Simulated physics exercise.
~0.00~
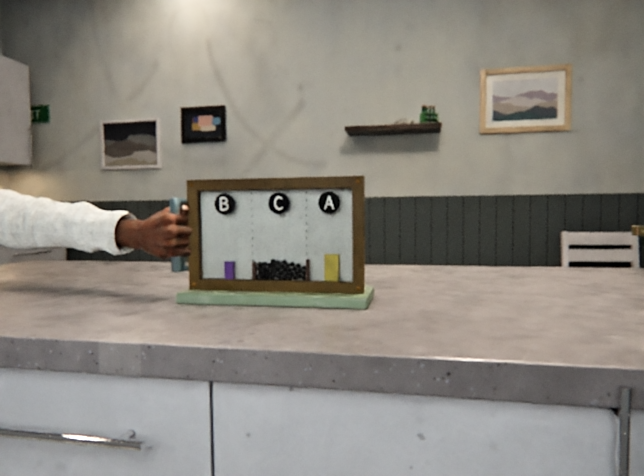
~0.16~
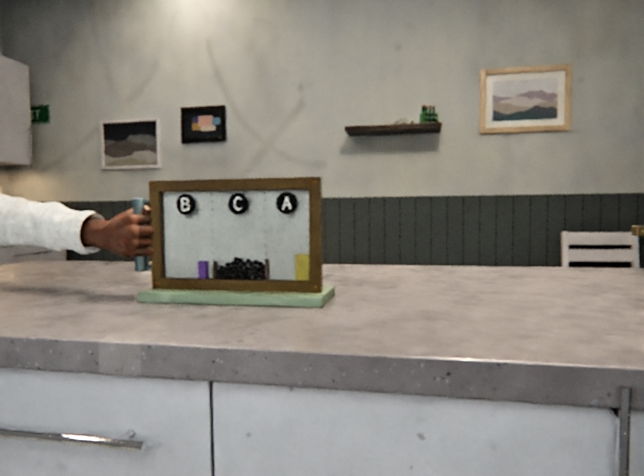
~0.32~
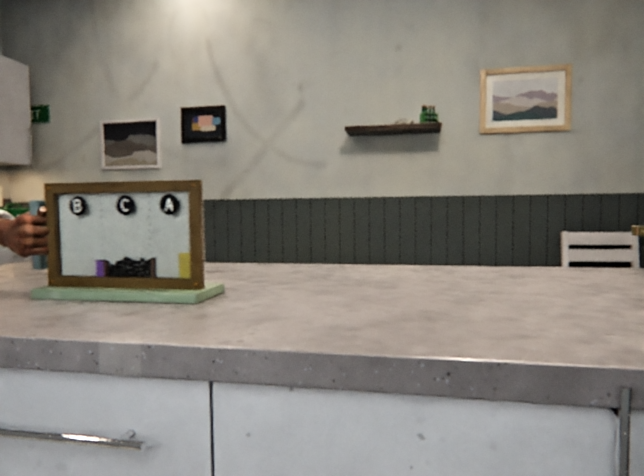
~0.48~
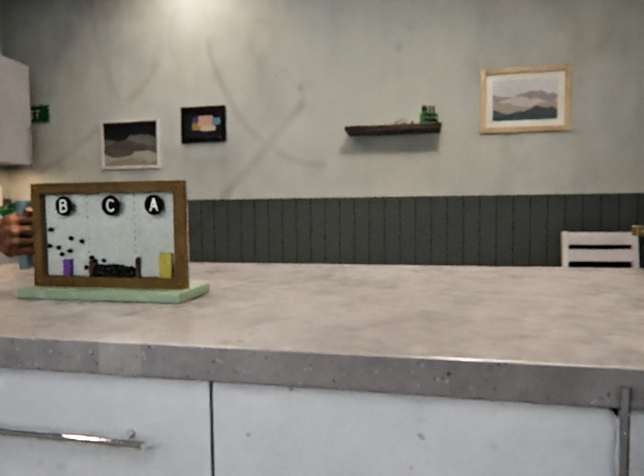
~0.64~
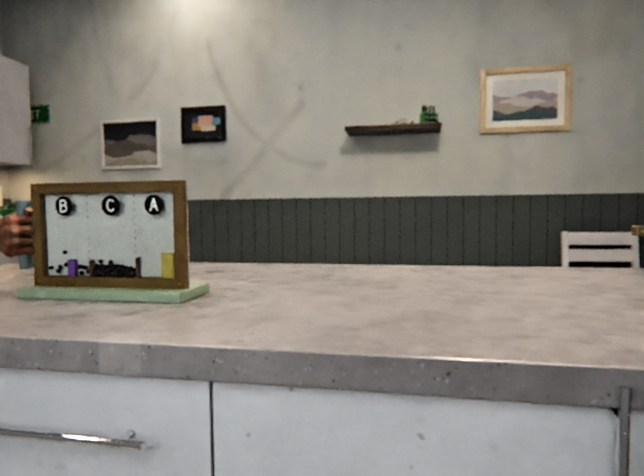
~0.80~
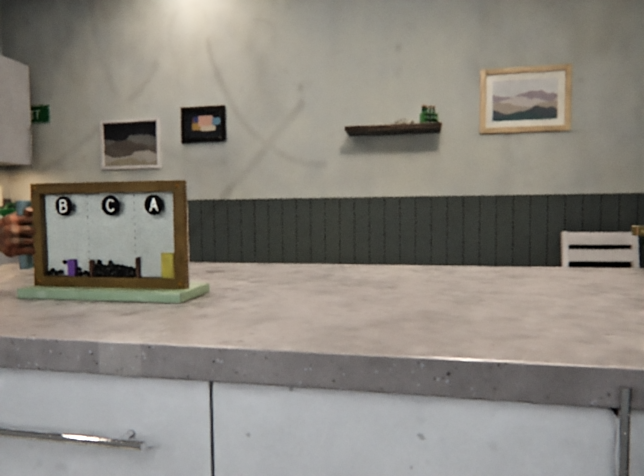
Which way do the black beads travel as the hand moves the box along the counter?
The beads travel to the left along with the box, and some of them also scatter to the left inside it as it stops.
To begin with, a hand in a white sleeve grips the left side of a framed, windowed box on a grey counter, with black beads heaped under the letter C between a purple block and a yellow block. The hand moves the box left, and the beads travel along with it. It covers a large stretch of counter before slowing near the left edge of the view. As it comes to a stop, some beads fly up and scatter leftward beneath B. They drop and settle around the purple block, while most remain under C and none lie under A.
